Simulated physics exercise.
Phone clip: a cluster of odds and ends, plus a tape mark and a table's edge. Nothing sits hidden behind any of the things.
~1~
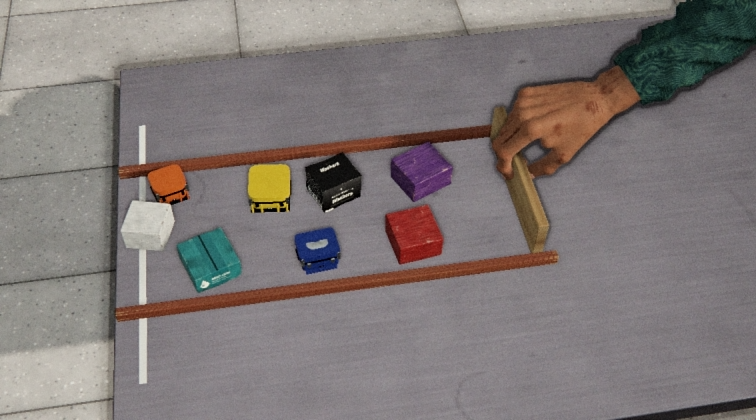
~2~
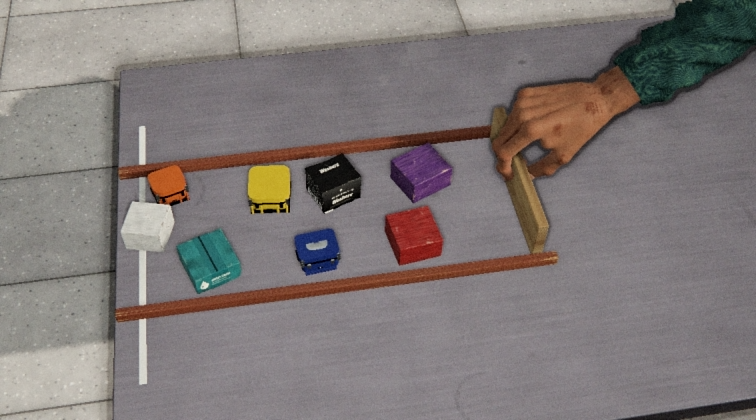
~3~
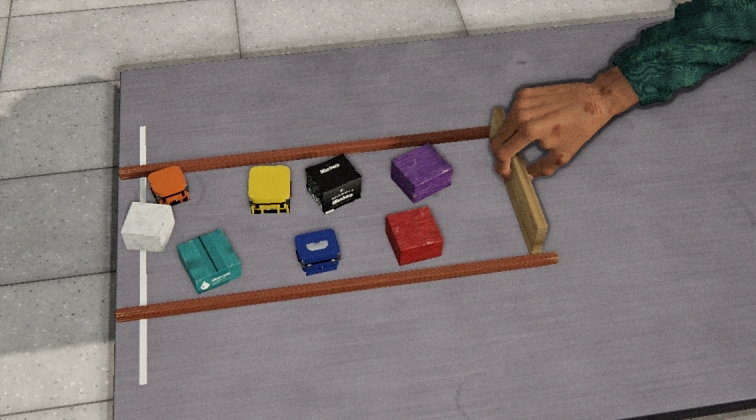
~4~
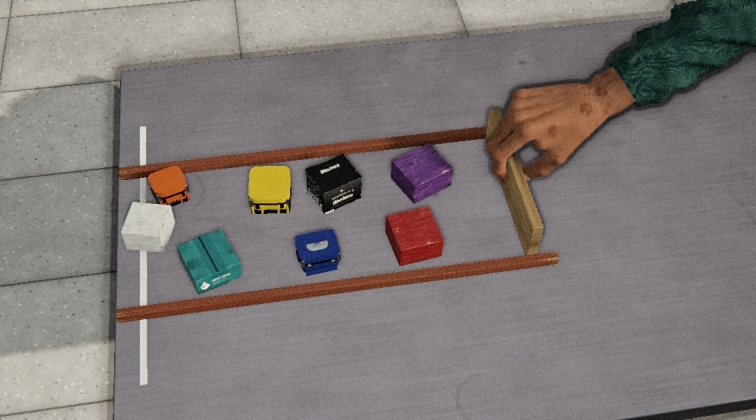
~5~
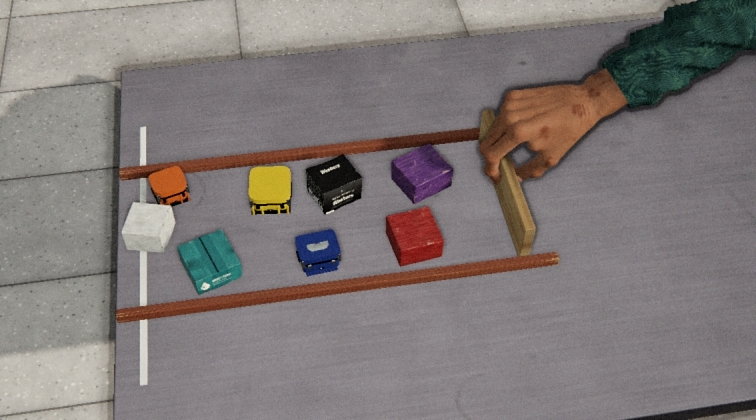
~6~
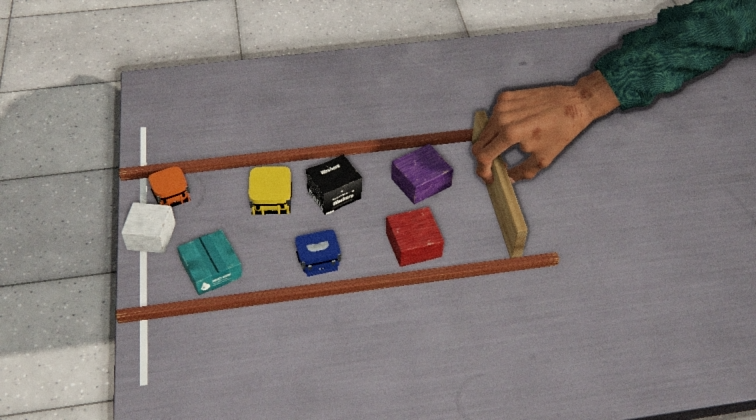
On a grey table, a hand slides a wooden board slightly left toward several still objects.
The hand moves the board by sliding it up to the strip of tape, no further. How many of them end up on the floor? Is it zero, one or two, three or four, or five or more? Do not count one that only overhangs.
The push is going to clear five or more off the end.
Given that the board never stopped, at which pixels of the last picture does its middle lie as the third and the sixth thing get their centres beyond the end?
Roughly (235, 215) and then roughly (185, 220).
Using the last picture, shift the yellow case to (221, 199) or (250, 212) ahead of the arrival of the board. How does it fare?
The yellow case drops away, then drops away.
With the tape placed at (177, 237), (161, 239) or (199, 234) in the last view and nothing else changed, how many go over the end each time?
The three tries give 6, 6 and 4.
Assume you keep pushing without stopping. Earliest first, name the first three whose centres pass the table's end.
The orange case, the white block, the yellow case.
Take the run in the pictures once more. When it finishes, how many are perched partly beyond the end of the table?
Tally: 2.
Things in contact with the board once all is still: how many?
Contact count: 2.
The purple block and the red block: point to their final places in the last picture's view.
Reading them off: First (117, 203); then (118, 273).
A little later, none off yet; white block at rest near (149, 228); orange case at rest near (170, 188); turquoise box at rest near (210, 262).
Next, none off yet; white block moving near (142, 229); orange case shifted about its own width near (148, 190); turquoise box shifted a little near (195, 262).
Later still, two off so far; white block fallen; orange case fallen; turquoise box tilted well over near (99, 278).
When it is over, the number that fall off is five or more; down, black box, blue case, yellow case, turquoise box, orange case and white block.
